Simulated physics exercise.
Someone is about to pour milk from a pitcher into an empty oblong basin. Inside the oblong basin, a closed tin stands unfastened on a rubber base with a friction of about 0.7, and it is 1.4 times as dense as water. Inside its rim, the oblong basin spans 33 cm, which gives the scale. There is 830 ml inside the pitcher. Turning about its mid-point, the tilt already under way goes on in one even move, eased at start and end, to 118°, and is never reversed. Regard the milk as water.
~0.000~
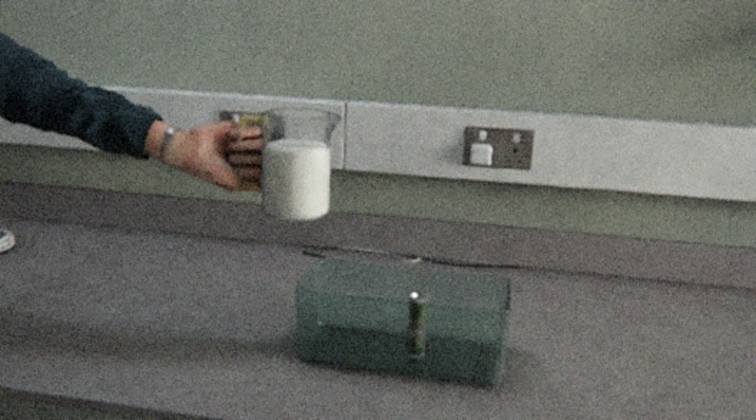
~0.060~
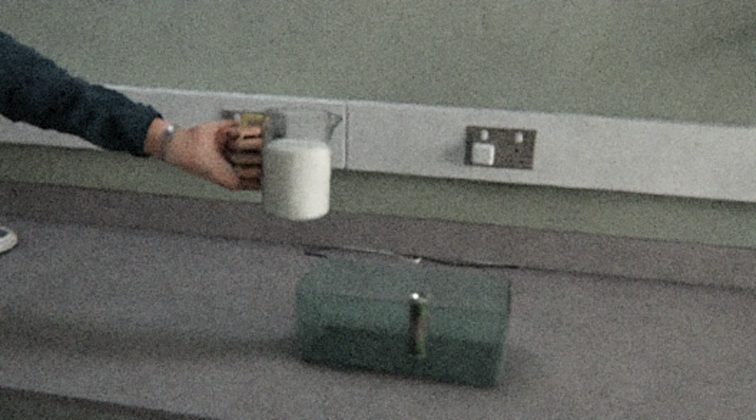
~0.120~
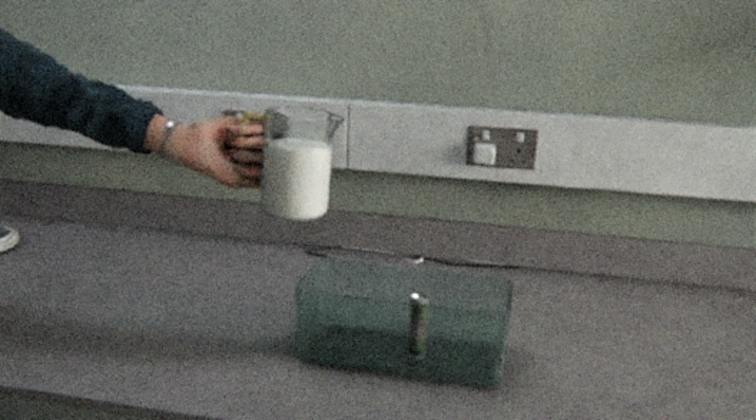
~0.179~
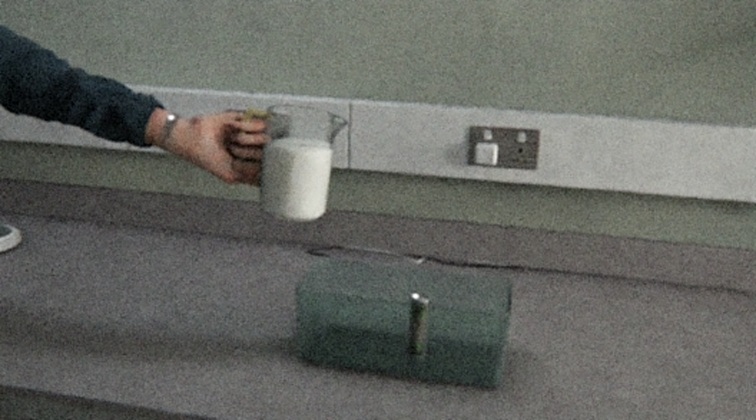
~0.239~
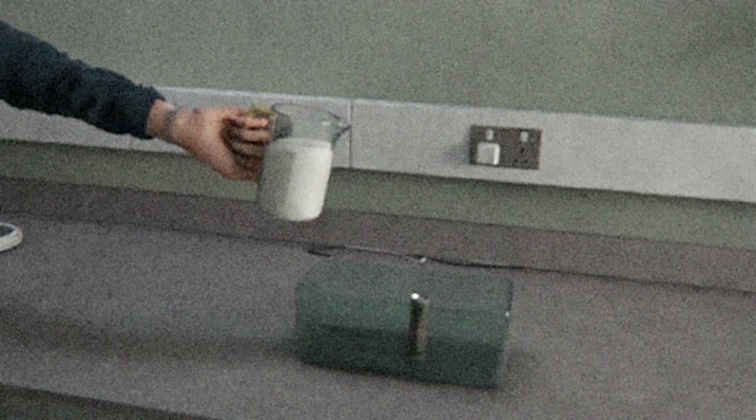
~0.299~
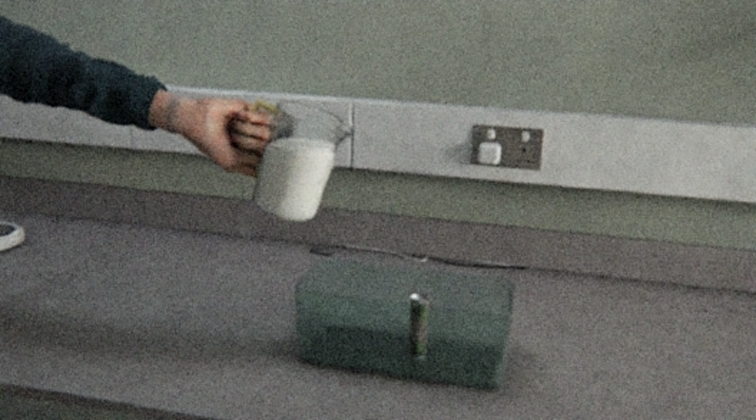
A hand in a dark blue-green sleeve holds a clear pitcher of white milk above a grey worktop, seen from the front and slightly above. Below it, to the right, sits an oblong, see-through green basin with a small upright tin inside, before a green wall with pale trunking and a socket. The hand slowly tilts the pitcher a little to the right, while the view stays almost still.
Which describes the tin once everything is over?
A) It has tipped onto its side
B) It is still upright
Answer: B.
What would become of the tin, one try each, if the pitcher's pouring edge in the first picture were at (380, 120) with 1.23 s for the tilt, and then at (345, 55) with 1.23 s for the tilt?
The tin overturns the first time and overturns the second time.
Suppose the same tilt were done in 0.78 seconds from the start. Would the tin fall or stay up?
Result: Tin upright.
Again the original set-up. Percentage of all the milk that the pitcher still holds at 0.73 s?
Some 90 % of it is still there.
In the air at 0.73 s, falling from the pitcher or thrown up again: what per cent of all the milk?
About 10 per cent.
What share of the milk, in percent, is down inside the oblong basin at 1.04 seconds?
Roughly 46 %.
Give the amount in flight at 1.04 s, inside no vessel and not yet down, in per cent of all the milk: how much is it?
I'd put it at about 26 per cent of the liquid.
After 0.73 s the tilt is 76° and 90 per cent is still to pour; the tin stands where it began.
After 1.04 s the tilt is 111° and 28 per cent is still to pour; the tin stands 1 cm from where it began.
After 1.37 s the tilt is 118° and 1 per cent is still to pour; the tin stands 1 cm from where it began.
After 1.73 s the tilt is 118° and 0 per cent is still to pour; the tin stands 1 cm from where it began.
In the end the tin stands 1 cm from where it began.
